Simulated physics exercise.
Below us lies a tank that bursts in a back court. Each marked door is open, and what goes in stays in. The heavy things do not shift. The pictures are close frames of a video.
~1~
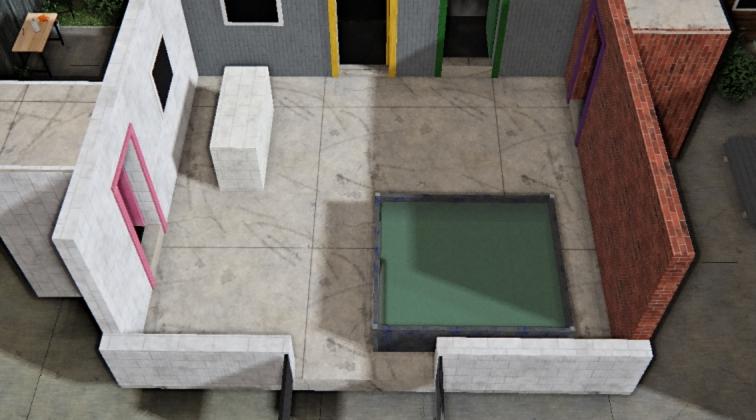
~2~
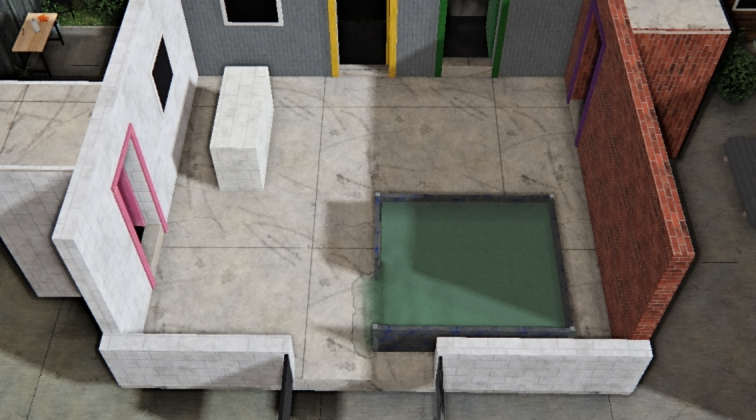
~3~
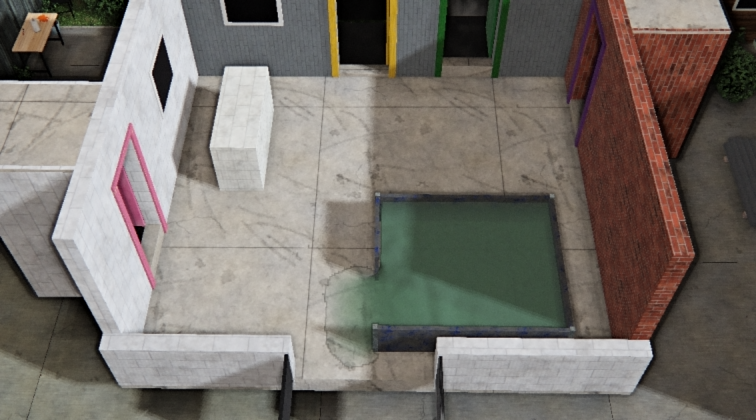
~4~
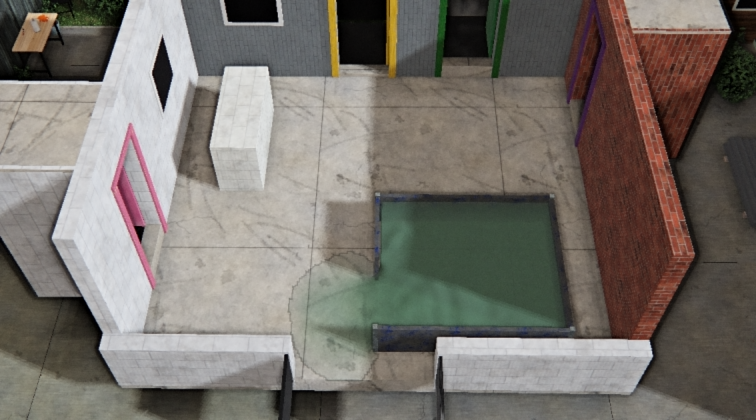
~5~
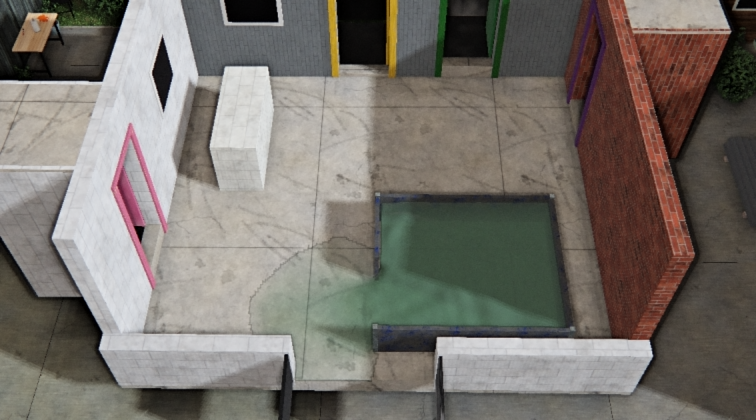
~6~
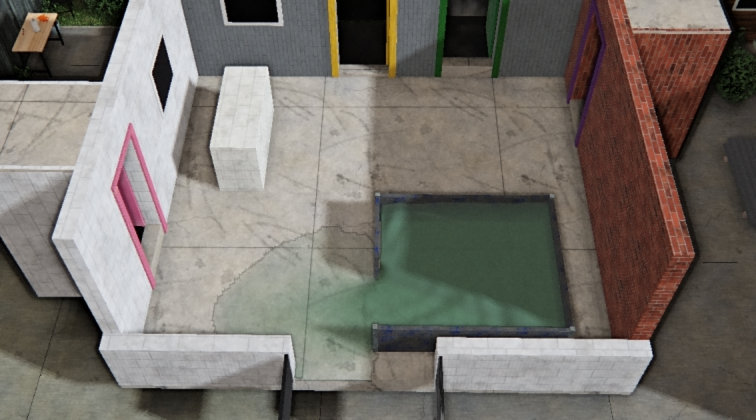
A square tank of green water sits at the right of a pale concrete court, seen from high above and in front. White walls stand at the left and front, a red brick wall at the right, a white block near a pink doorframe, and yellow and green doorframes behind. Water pours from the tank's left side and spreads leftward in a widening, thin greenish sheet, while the camera stays still.
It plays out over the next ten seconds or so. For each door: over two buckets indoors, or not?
One by one: The purple door holds within the limit; the yellow door holds within the limit; the green door holds within the limit; the pink door holds within the limit.
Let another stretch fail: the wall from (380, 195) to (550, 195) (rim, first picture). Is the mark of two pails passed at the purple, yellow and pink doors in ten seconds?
My reading: Purple takes more; yellow is over; pink takes less.
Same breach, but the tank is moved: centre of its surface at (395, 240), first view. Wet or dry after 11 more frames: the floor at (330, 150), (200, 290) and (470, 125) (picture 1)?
As listed: Free of water, awash, clear.
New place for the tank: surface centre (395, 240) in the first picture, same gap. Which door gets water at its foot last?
It is the purple door.
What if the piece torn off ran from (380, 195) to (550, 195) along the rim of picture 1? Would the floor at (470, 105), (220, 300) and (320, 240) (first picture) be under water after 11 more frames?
One after the other: Under water, no water, no water.
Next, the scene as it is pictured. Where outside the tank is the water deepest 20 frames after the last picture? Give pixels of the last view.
Close to (138, 361).
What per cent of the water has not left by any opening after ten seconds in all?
Close to 84 %.
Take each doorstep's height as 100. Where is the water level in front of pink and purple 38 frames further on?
Near 60 and 0 in a hundred.
A moment on, water covers 20 % of the floor; the purple door not reached, the yellow door not reached, the green door not reached, the pink door wet at the sill, nothing in.
Next, water covers 25 % of the floor; the purple door not reached, the yellow door not reached, the green door not reached, the pink door wet at the sill, nothing in.
Then, water covers 35 % of the floor; the purple door not reached, the yellow door not reached, the green door not reached, the pink door wet at the sill, nothing in.
Later, water covers 65 % of the floor; the purple door not reached, the yellow door wet at the sill, nothing in, the green door not reached, the pink door wet at the sill, nothing in.
In the end, water covers 95 % of the floor; the purple door wet at the sill, nothing in, the yellow door wet at the sill, nothing in, the green door wet at the sill, nothing in, the pink door wet at the sill, nothing in.
